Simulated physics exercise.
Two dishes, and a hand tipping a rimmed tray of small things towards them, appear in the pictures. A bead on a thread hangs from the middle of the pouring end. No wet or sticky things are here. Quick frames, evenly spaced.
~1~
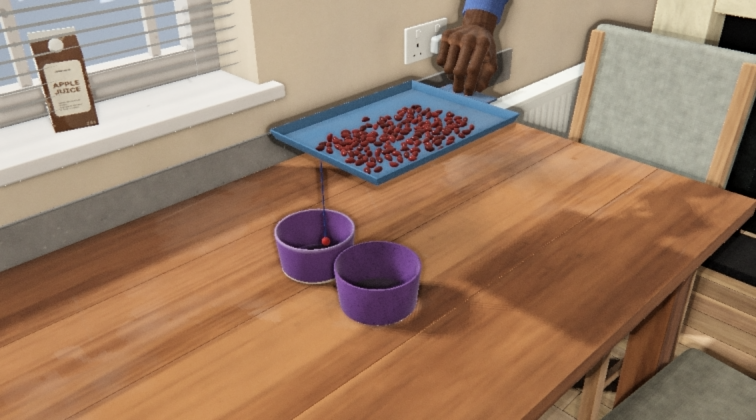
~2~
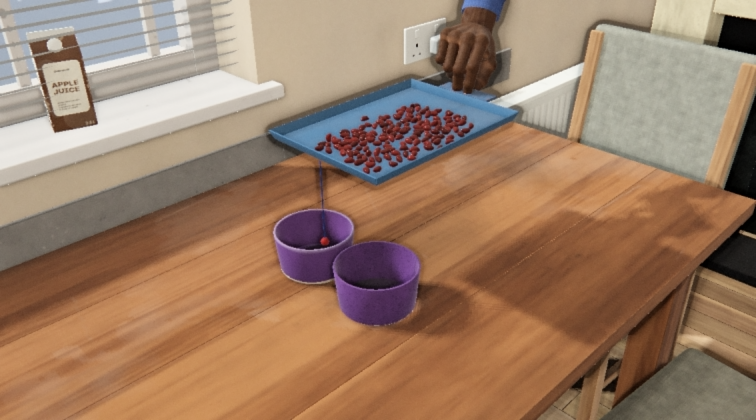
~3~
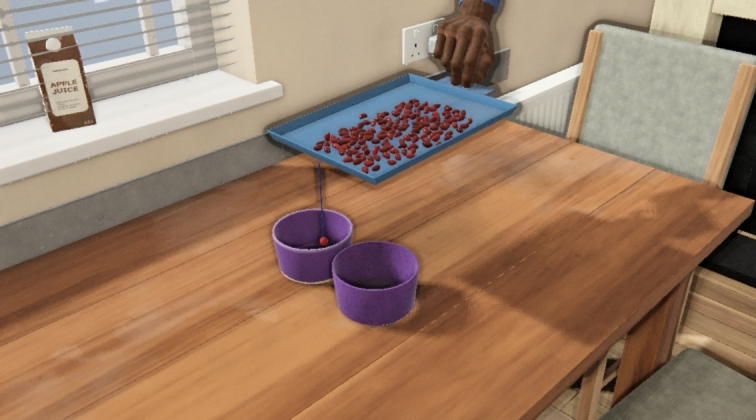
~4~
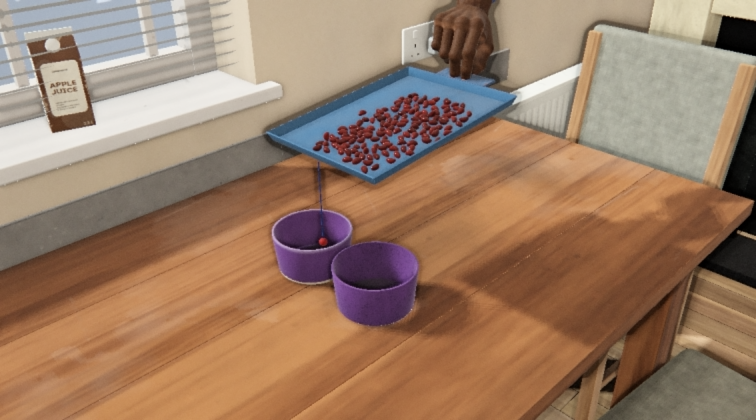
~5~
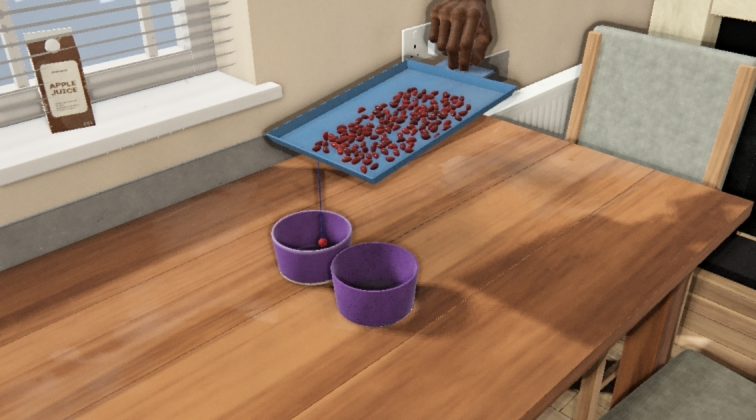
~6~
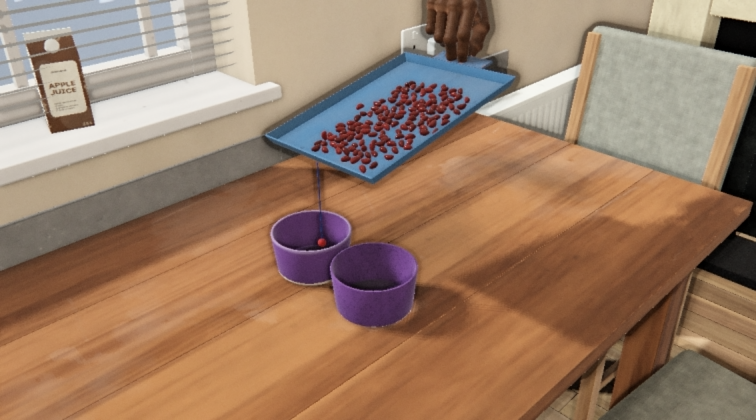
Above a wooden table, a hand slowly tilts a blue tray of red beans slightly.
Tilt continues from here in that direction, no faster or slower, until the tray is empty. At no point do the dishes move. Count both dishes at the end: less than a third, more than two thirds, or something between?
In the end the dishes will hold only a small part, not even a third of the load.
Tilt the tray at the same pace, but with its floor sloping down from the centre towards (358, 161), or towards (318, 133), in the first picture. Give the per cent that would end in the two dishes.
I'd put it at some 20 % and then some 80 %.
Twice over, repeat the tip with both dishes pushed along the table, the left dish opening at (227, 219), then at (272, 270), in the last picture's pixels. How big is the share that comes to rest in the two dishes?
60, then 50 %.
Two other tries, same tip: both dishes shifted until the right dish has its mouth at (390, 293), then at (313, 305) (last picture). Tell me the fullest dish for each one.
Try 1: The left-hand one. Try 2: The left-hand one.
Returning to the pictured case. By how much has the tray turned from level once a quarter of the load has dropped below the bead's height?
The angle is around 75°.
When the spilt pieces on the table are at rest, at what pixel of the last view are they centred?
My estimate puts the centre near (266, 302).
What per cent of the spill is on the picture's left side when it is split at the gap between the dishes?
Left fraction: Around 90 per cent.
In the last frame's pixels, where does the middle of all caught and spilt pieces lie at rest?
Close to (272, 297) in the last picture.
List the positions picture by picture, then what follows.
Corners of the pouring end at (276, 130) and (377, 176), level; middle of the load at (404, 133), kidney beans; left dish at (285, 259); right dish at (346, 299); bead on its thread at (326, 241), in the first picture.
Corners of the pouring end at (275, 130) and (376, 175), level; middle of the load at (404, 132), in the second picture.
Corners of the pouring end at (273, 130) and (375, 175), tipped barely, lowest at the left corner; middle of the load at (402, 129), in the third picture.
Corners of the pouring end at (272, 132) and (374, 175), tipped a little, lowest at the left corner; middle of the load at (401, 125), in the fourth picture.
Corners of the pouring end at (272, 133) and (373, 175), tipped a little, lowest at the left corner; middle of the load at (400, 121), in the fifth picture.
Corners of the pouring end at (271, 134) and (371, 175), tipped a little, lowest at the left corner; middle of the load at (399, 117); left dish at (281, 260); right dish at (343, 300), in the sixth picture.
Soon after the last picture, tray tipped steeply; nearly all on the tray; a stray few outside both; a small part in the air.
A little later, tray tipped right over; about a quarter on the tray; a small part in the left dish; about half outside both; about a quarter in the air.
Later still, tray tipped past a quarter turn; a small part in the left dish; most outside both.
At rest, tray tipped past a quarter turn; none in the right dish; a small part in the left dish; most outside both.
